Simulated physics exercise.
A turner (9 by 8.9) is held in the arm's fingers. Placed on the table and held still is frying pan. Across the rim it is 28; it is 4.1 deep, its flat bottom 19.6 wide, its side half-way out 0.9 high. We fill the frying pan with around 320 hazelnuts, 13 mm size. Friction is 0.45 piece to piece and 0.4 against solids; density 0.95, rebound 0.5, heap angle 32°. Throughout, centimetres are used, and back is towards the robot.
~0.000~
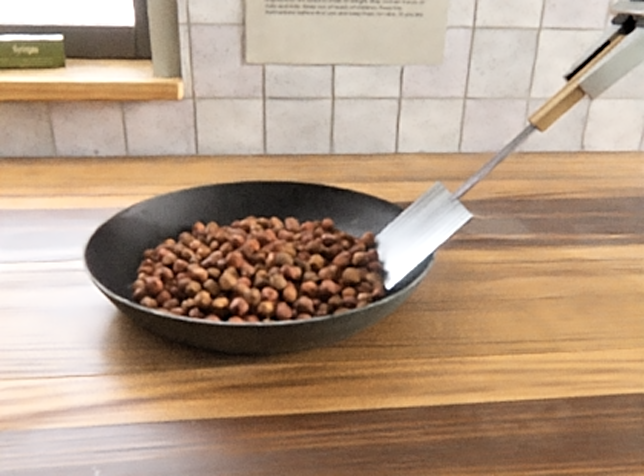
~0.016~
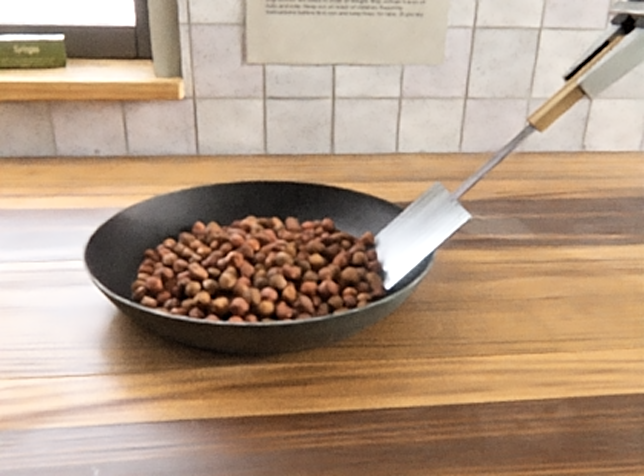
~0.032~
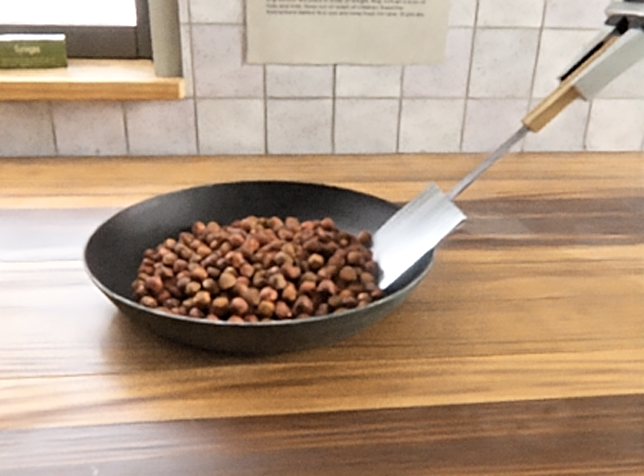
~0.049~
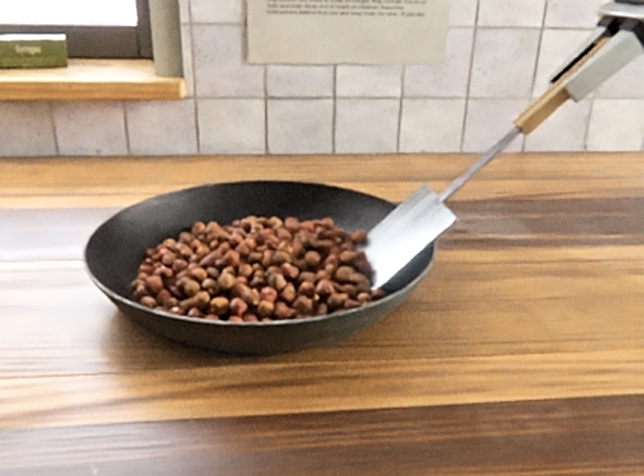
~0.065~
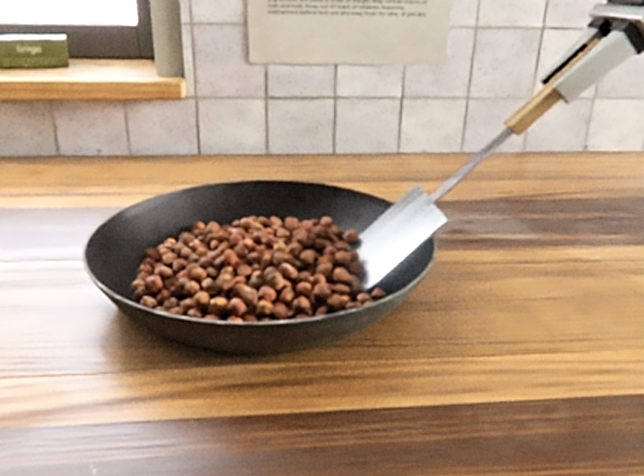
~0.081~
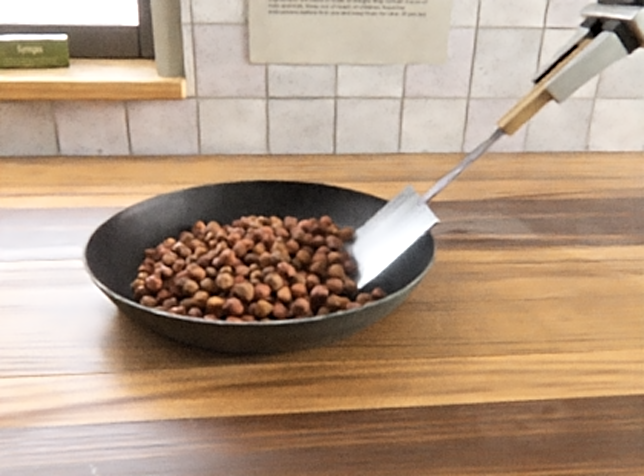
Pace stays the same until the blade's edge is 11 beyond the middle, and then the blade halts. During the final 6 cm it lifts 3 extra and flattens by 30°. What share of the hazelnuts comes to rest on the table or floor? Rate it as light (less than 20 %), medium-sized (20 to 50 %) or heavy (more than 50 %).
Rated light.
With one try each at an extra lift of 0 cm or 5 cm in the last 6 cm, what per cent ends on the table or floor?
First try around 5 percent, second try around 10 percent.
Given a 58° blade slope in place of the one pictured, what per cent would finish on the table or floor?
It would then be close to 15 %.
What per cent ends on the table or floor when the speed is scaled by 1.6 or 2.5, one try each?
Close to 20 and 30 percent respectively.
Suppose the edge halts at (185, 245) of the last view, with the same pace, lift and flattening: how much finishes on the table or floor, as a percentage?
The share ending on the table or floor is about 0 per cent.
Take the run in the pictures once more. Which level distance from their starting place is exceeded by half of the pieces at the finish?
The figure is about 4 cm.
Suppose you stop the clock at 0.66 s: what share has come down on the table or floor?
It is near 10 percent.
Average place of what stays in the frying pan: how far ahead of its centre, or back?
About 4.0 centimetres ahead.
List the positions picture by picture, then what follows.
The first picture shows turner top edge at (455, 197), sloping 45°; upper third of the load around (261, 260), from x 140 to 380, top at y 225; 316 in the frying pan.
The second picture shows turner top edge at (454, 197), sloping 45°; upper third of the load around (262, 260), from x 140 to 380, top at y 225.
The third picture shows turner top edge at (448, 198), sloping 45°; upper third of the load around (262, 259), from x 140 to 380, top at y 225.
The fourth picture shows turner top edge at (440, 200), sloping 45°; upper third of the load around (262, 259), from x 140 to 380, top at y 225.
The fifth picture shows turner top edge at (432, 201), sloping 45°; upper third of the load around (261, 256), from x 140 to 380, top at y 225.
The sixth picture shows turner top edge at (423, 201), sloping 45°; upper third of the load around (262, 255), from x 140 to 380, top at y 220; 316 in the frying pan.
After 0.23 s, sloping 45°, highest piece 4 above the table; 316 in the frying pan.
After 0.39 s, sloping 37°, highest piece 5 above the table; 316 in the frying pan.
After 0.66 s, sloping 15°, highest piece 6 above the table; 284 in the frying pan, 28 on the table or floor, 4 on the blade or in flight.
After 1.71 s, sloping 15°, highest piece 6 above the table; 283 in the frying pan, 33 on the table or floor.
At rest, 283 in the frying pan, 33 on the table or floor. That is 10 % on the table or floor.
